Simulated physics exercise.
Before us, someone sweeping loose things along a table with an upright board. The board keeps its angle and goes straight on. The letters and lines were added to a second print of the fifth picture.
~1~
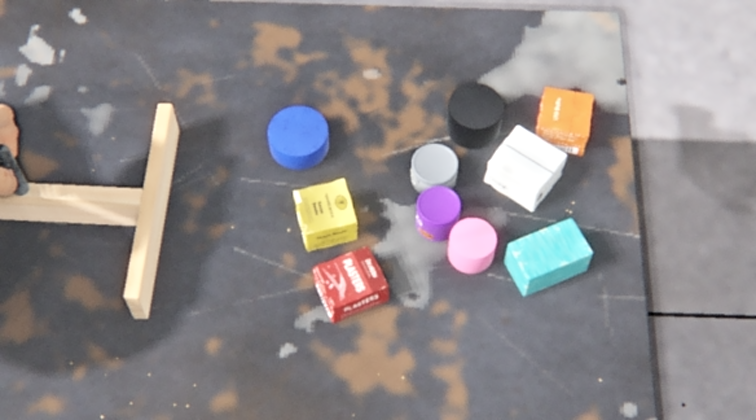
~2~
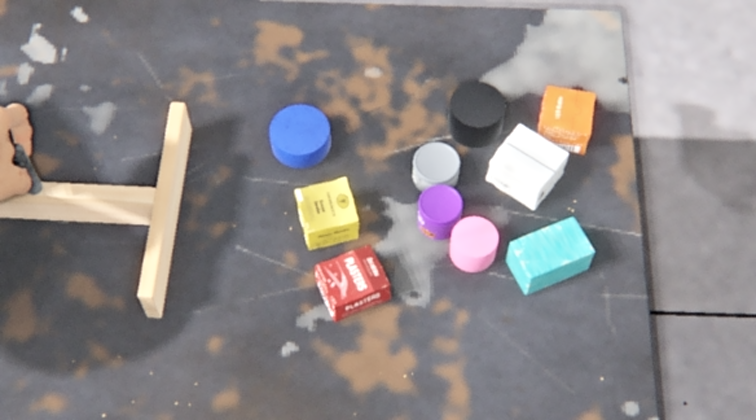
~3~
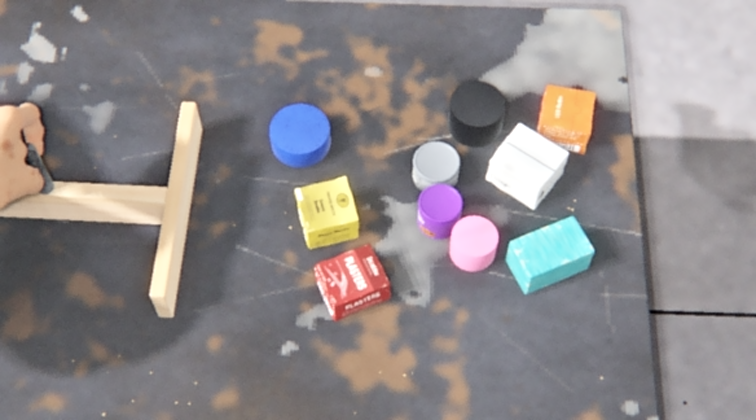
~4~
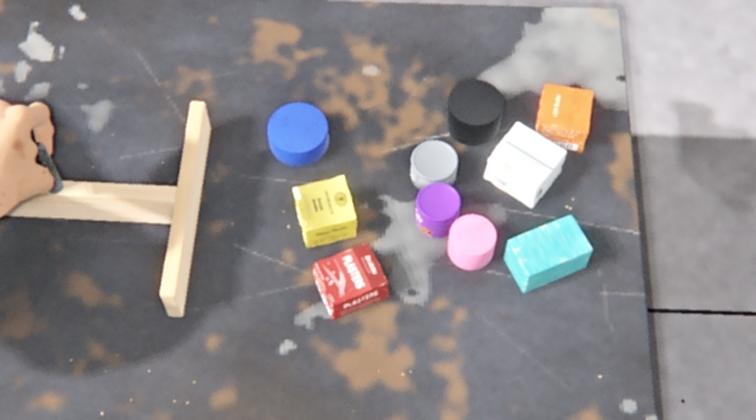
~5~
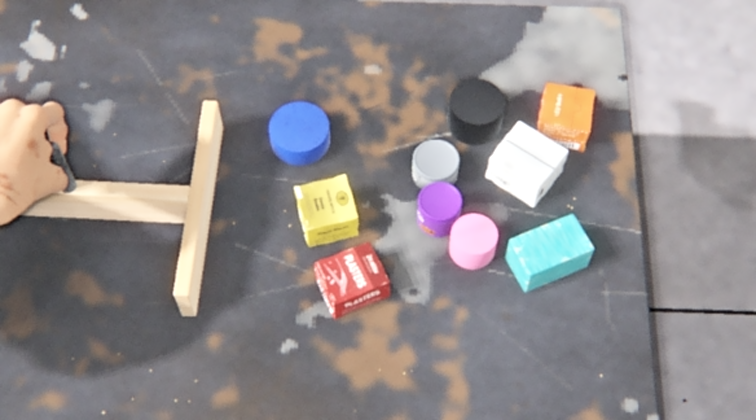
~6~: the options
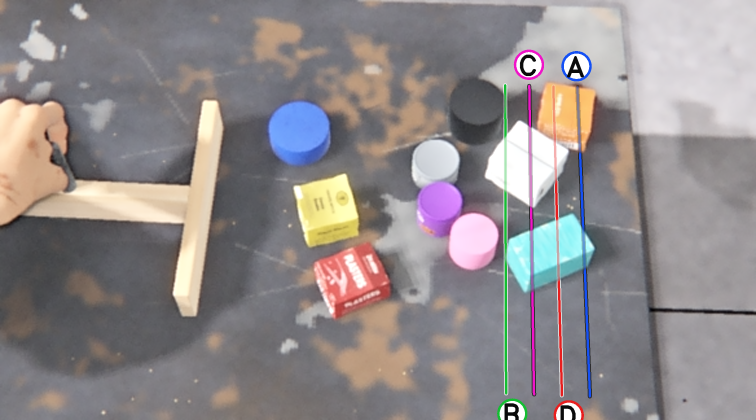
The clip shows a hand sliding a wooden T-shaped board slowly to the right across a dark, worn table, the gap narrowing toward a group of colourful boxes and round containers, which stay still.
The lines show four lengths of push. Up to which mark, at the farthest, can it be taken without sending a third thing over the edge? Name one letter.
No farther than D.
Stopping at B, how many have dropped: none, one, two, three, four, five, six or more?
By then, none.
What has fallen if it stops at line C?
The turquoise block.
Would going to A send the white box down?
Yes.
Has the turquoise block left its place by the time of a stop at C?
Yes.
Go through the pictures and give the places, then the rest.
In the first frame, pink tin (472, 246); red box (351, 284); blue pot (299, 138).
In the second frame, board (162, 195); grey jar (436, 170).
In the third frame, board (174, 194); purple jar (440, 212).
In the fourth frame, board (184, 194); black pot (474, 113).
In the fifth frame, board (196, 193); orange box (565, 116); pink tin (473, 241); red box (352, 279).
On the marked copy, A at (583, 230); B at (506, 228); C at (531, 228); D at (557, 229).
With D. Early on, board (327, 197); red box (369, 283); blue pot (372, 137).
Further on, board (457, 201); turquoise block (595, 250); white box (545, 169).
At the end, board (558, 204); white box over the edge; turquoise block over the edge; two fallen.
As for the rest, A drops four; B is within the limit but short; C is within the limit but short.
